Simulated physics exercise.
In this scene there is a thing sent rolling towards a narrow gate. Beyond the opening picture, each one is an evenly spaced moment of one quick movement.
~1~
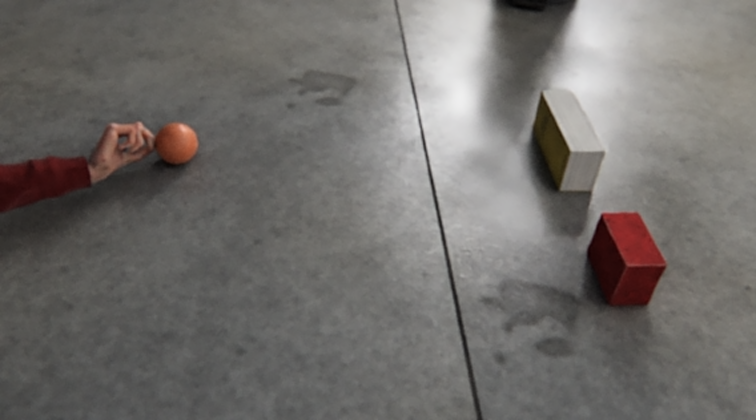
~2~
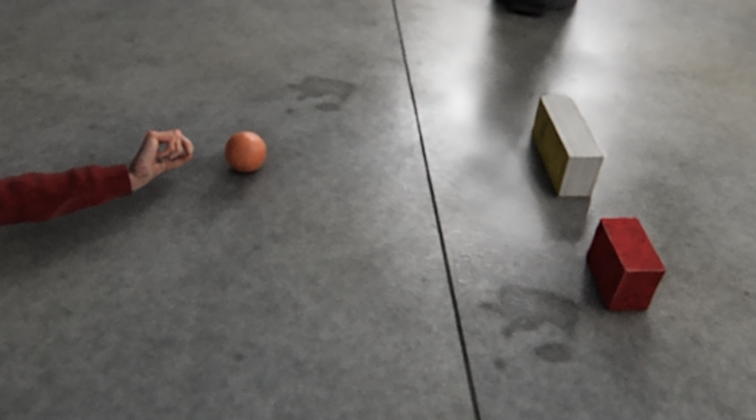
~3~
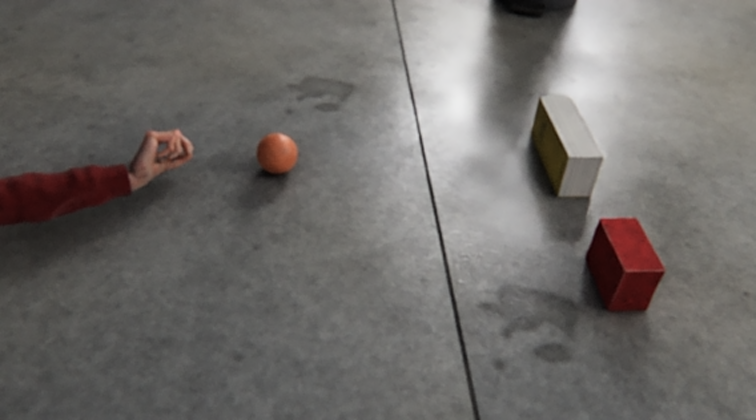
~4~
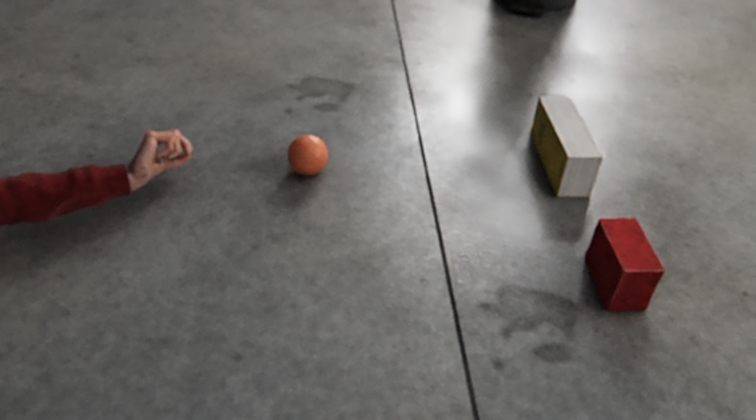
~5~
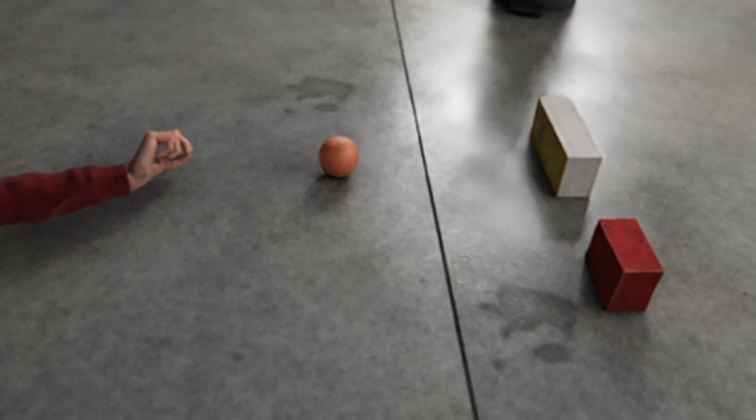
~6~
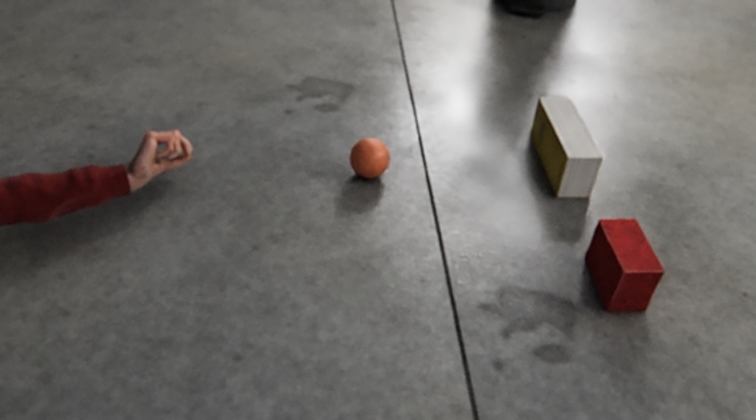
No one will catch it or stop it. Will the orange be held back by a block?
Yes, it is held back.
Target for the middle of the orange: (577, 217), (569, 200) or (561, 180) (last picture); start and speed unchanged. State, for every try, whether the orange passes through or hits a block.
Taking the aims in order, it goes between the blocks; goes between the blocks; is held back by a block.
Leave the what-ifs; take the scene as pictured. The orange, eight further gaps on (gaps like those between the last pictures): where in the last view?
Its middle should be around (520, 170).
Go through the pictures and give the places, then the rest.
The first frame shows orange (177, 144) under the hand; red brick (624, 258).
The second frame shows orange (245, 152); yellow book (565, 144).
The third frame shows orange (277, 154); red brick (623, 264).
The fourth frame shows orange (307, 155); yellow book (564, 145).
The fifth frame shows orange (338, 157); red brick (622, 264).
The sixth frame shows orange (370, 158); yellow book (564, 145).
Then, 0.32 s later than the last frame, orange coming back near (522, 168).
Then, 0.96 s later than the last frame, orange coming back near (496, 186).
When it is over, the orange bounces off.
